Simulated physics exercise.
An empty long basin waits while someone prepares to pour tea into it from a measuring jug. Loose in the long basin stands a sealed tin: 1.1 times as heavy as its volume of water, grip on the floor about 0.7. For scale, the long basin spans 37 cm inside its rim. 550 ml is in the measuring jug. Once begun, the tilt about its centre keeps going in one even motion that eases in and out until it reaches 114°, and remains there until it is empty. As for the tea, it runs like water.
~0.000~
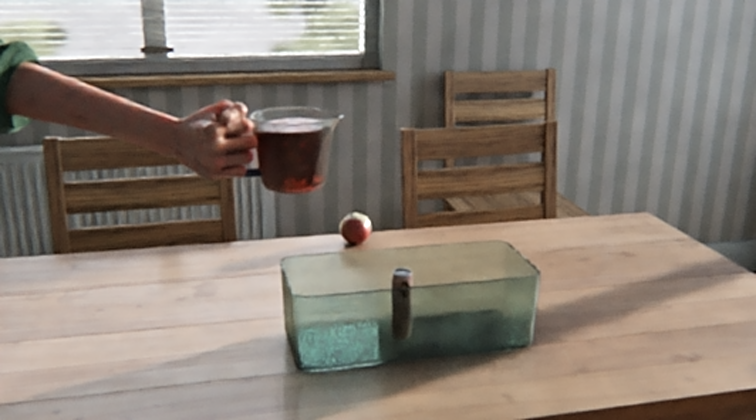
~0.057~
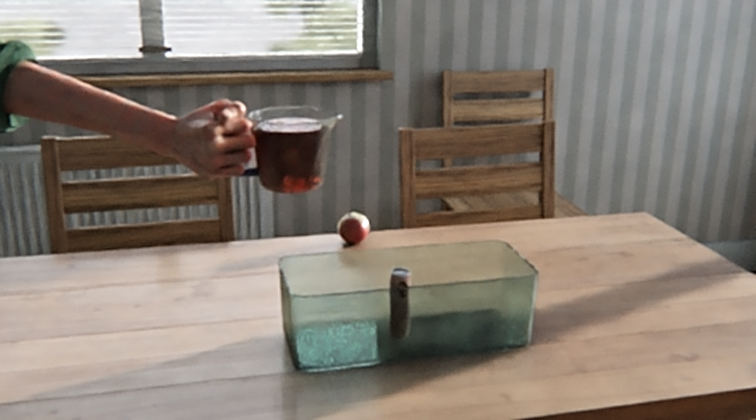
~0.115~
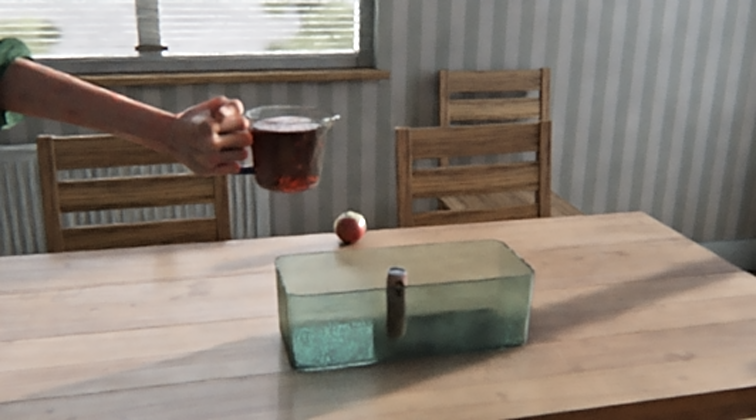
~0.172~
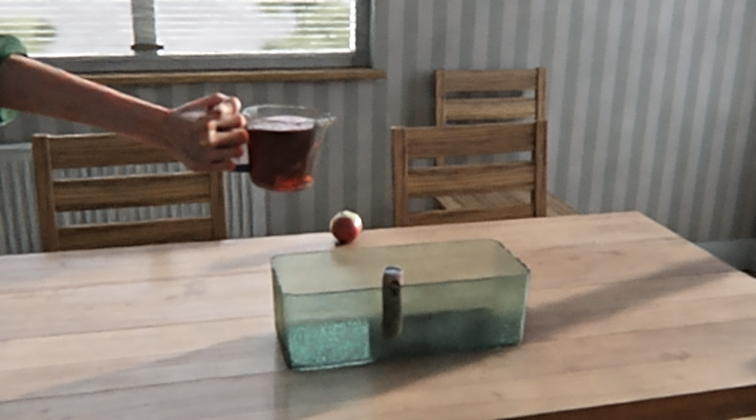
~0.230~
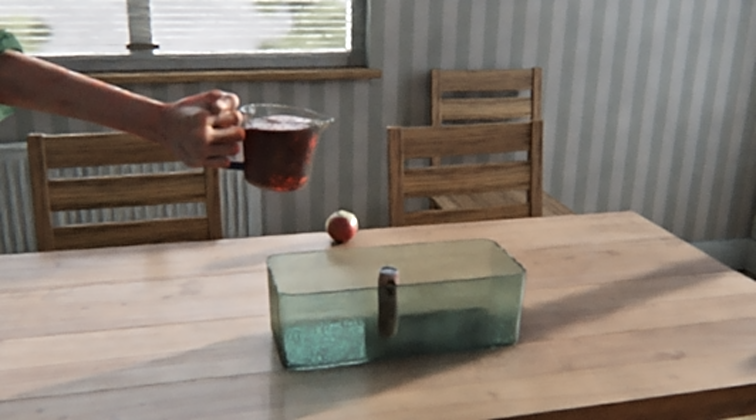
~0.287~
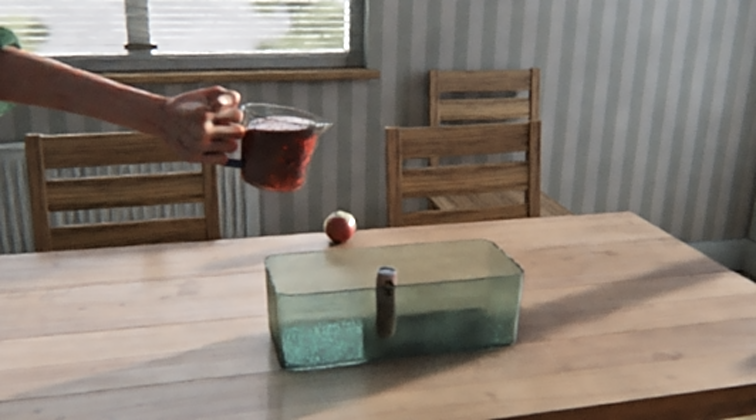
A hand holding a glass jug of tea tilts it slightly above a long basin.
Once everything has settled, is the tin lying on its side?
Yes. It is going to fail.
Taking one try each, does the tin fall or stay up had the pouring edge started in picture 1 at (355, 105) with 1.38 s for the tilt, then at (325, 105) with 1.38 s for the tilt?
Run one: It does not tip. Run two: It does not tip.
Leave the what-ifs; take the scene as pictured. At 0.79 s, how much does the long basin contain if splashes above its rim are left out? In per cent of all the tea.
About 10 per cent.
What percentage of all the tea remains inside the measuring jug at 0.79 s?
At that time about 68 in a hundred parts are still held.
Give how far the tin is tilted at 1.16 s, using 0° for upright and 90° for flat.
It leans about 5° from upright.
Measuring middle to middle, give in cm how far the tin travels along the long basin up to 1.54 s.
Its middle sits about 9 cm from the start.
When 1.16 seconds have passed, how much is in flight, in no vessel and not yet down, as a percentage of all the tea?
16 per cent, roughly.
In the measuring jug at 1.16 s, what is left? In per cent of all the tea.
Roughly 10 per cent.
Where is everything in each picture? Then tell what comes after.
In the first picture, it leans 0°; its right rim is at (344, 115); the tea meets the walls at (255, 127) and (330, 125); the long basin's rim runs from (286, 278) to (524, 258); the tin's top is at (402, 275).
In the second picture, it leans 0°; its right rim is at (342, 116); the tea meets the walls at (253, 127) and (329, 125).
In the third picture, it leans 2°; its right rim is at (339, 116); the tea meets the walls at (250, 126) and (326, 124).
In the fourth picture, it leans 4°; its right rim is at (336, 117); the tea meets the walls at (247, 125) and (323, 124).
In the fifth picture, it leans 7°; its right rim is at (334, 120); the tea meets the walls at (244, 125) and (321, 123).
In the sixth picture, it leans 11°; its right rim is at (333, 123); the tea meets the walls at (244, 126) and (322, 124).
By 0.79 s the tilt is 64° and 67 per cent is still to pour; the tin stands where it began.
By 1.16 s the tilt is 102° and 10 per cent is still to pour; the tin leans 4°.
By 1.54 s the tilt is 114° and 0 per cent is still to pour; the tin lies on its side.
By 1.96 s the tilt is 114° and 0 per cent is still to pour; the tin lies on its side.
At rest the tin lies on its side.
